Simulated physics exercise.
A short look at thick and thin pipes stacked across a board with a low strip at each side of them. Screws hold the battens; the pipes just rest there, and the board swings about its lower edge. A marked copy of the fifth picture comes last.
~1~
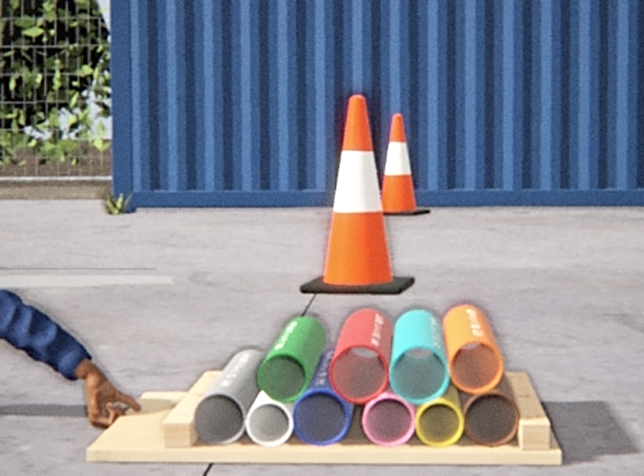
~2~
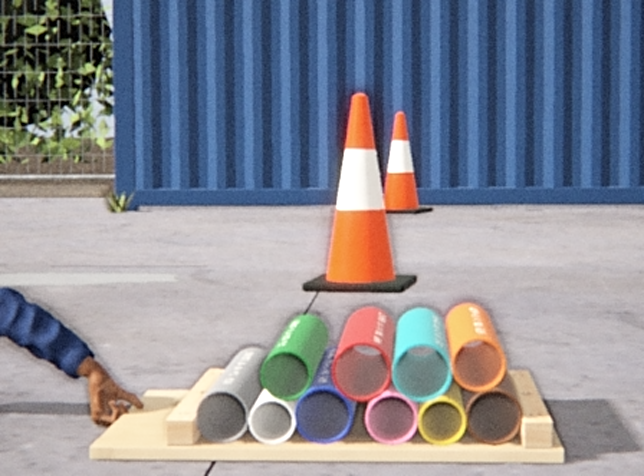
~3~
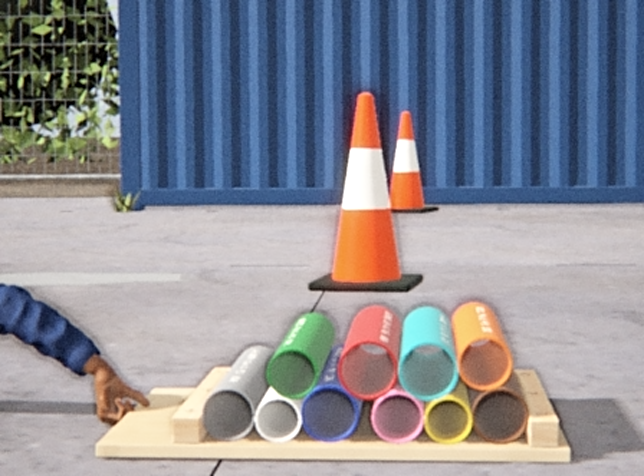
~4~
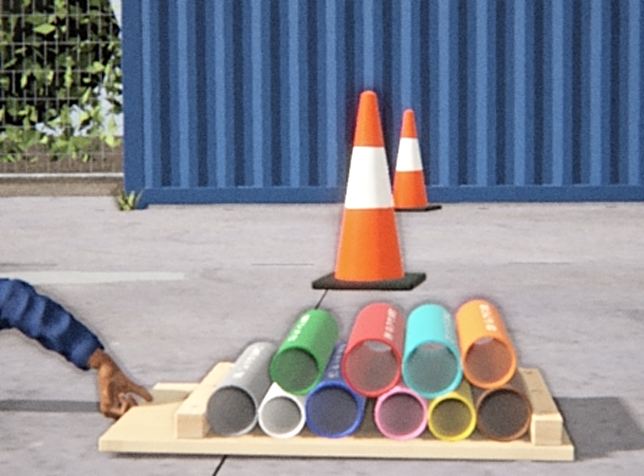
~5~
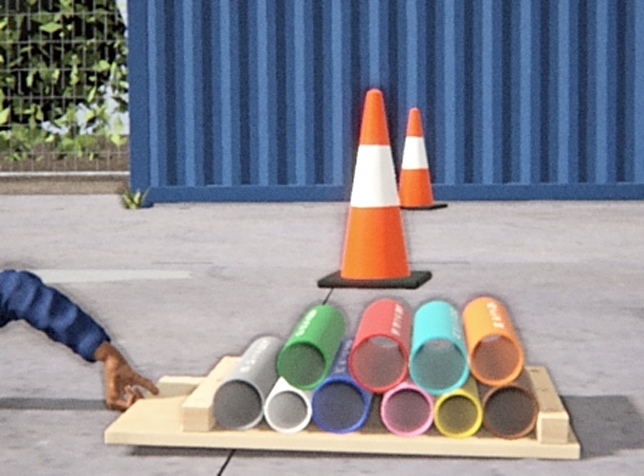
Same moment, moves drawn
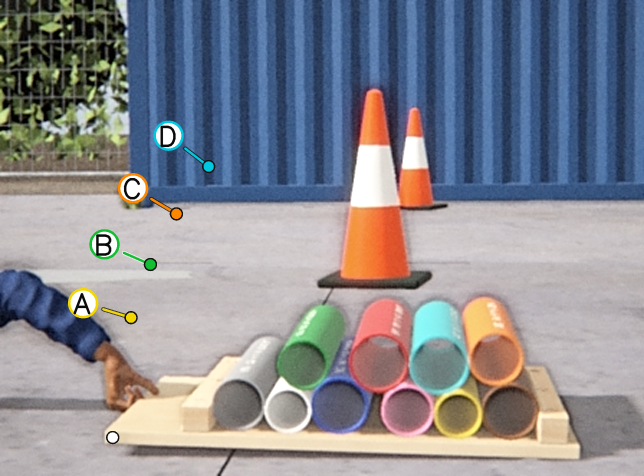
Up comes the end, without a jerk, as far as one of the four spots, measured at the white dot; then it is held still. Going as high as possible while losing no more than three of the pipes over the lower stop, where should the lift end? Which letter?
D is the limit.
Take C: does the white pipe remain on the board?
Yes, with C.
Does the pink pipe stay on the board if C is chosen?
The pink pipe: Yes.
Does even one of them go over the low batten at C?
At C: Yes.
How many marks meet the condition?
The number is four.
On the copy, A at (131, 318); B at (150, 264); C at (176, 214); D at (209, 167); the white dot at (113, 437).
On D. First, board at 20°.
Then, board at 38°.
Finally, board at 38°, three over the low batten (turquoise, red, orange).
By contrast, A one over the low batten (orange); B three over the low batten (turquoise, red, orange); C three over the low batten (turquoise, red, orange).
